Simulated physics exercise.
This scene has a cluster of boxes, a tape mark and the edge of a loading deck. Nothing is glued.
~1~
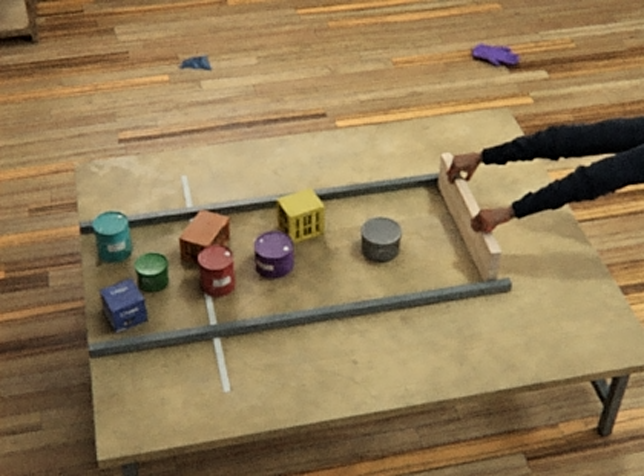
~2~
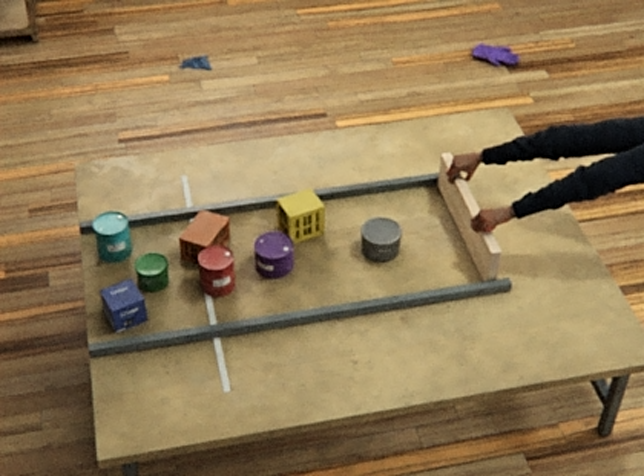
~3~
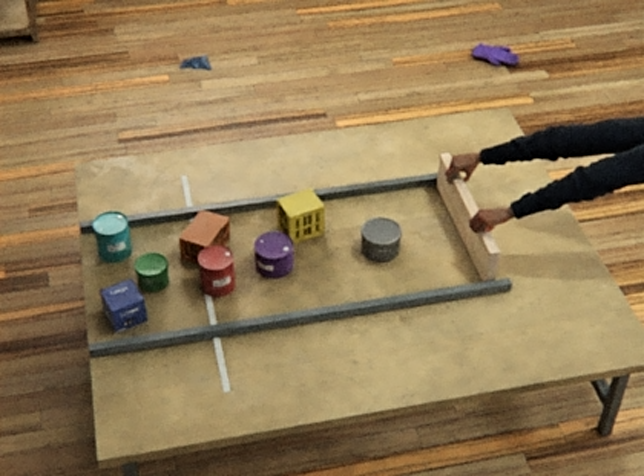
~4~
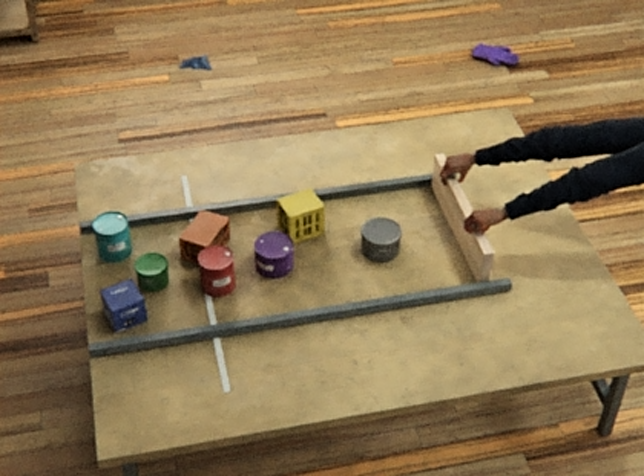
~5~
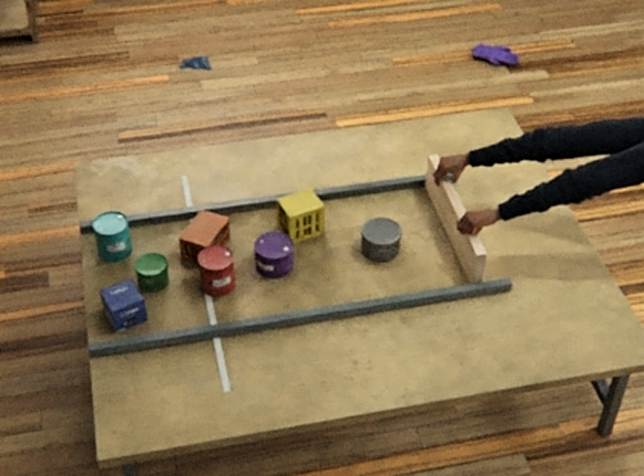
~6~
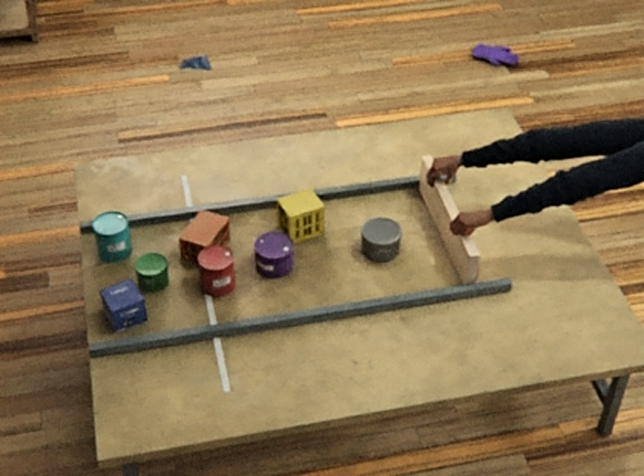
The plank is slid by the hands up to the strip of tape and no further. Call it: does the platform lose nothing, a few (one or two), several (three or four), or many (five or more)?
It loses nothing.
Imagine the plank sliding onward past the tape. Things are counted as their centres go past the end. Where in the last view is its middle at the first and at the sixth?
The first puts it near (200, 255), the next near (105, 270).
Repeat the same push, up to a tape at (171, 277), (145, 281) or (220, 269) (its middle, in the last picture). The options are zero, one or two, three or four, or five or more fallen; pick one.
Going one by one, the answers are one or two, 3 or 4 and no fall at all.
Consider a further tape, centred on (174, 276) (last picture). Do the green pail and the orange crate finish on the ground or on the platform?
The green pail does not stay; as for the orange crate, it remains in place.
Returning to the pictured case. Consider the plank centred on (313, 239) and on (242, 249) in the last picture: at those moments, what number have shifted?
I make it 3 at the first spot and 6 at the other.
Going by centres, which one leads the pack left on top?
The turquoise canister winds up nearest.
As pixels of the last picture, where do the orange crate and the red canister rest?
The orange crate ends at (130, 243) and the red canister at (180, 287).
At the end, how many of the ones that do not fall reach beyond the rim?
The overhang total is 1.
Soon after, none off yet; turquoise canister at rest near (113, 237); blue box at rest near (124, 306); green pail at rest near (152, 272).
In the end, the number that fall off is zero.
